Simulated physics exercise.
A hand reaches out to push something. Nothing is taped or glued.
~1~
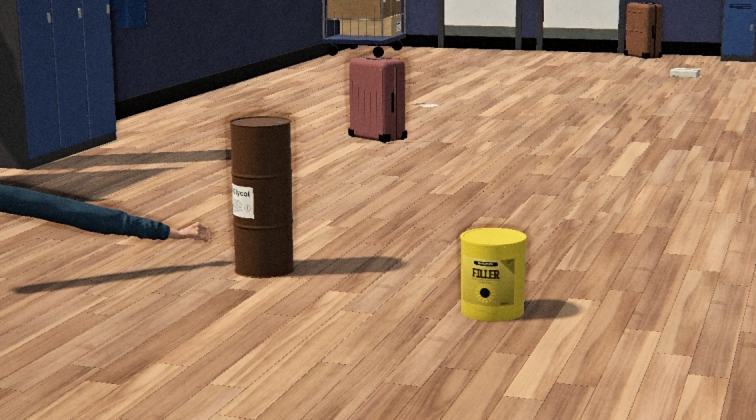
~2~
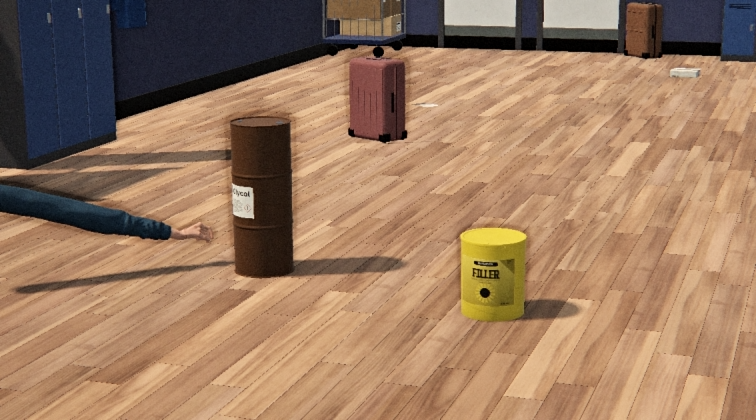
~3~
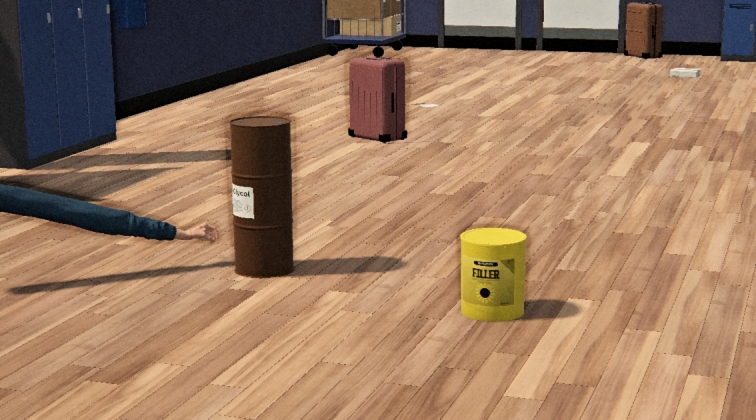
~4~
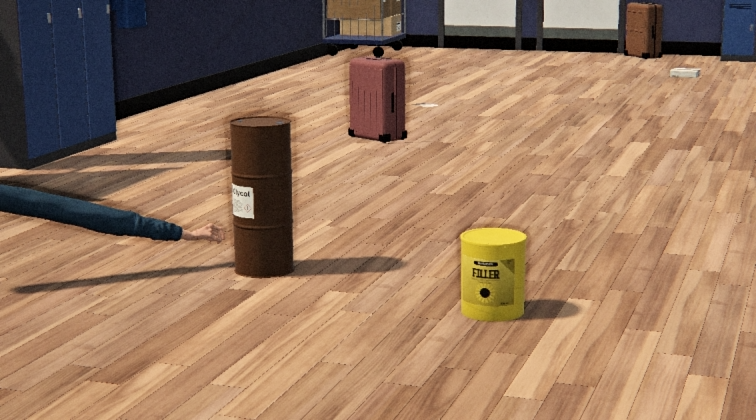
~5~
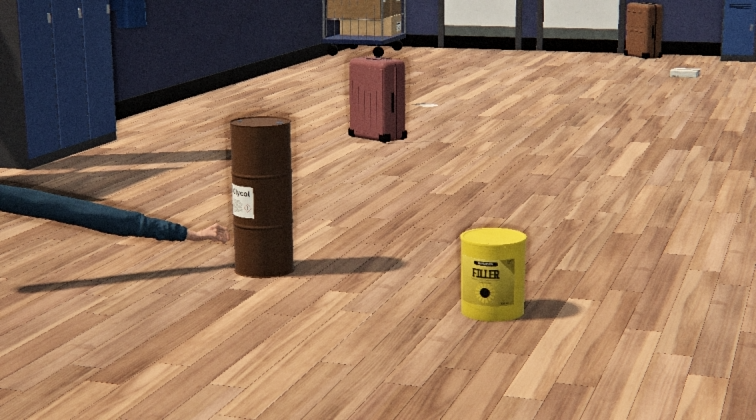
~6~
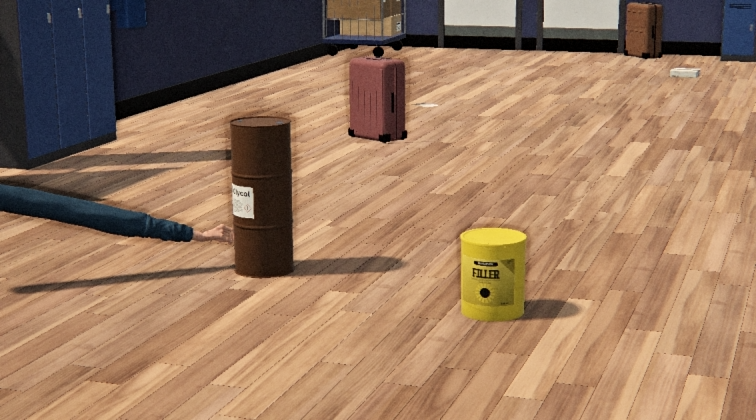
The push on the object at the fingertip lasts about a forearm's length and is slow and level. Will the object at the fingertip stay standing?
Pretty sure it ends up still on its base once things settle.
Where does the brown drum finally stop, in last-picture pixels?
In the last picture, near pixel (332, 201).
Then, 0.40 s after the last picture, brown drum slid a little near (279, 198).
Then, 0.90 s after the last picture, brown drum slid about its own width near (302, 199).
Then, 1.30 s after the last picture, brown drum slid about its own width near (320, 201).
At rest, moved from the start, brown drum. Seen from the same camera at the end, brown drum near (332, 201).
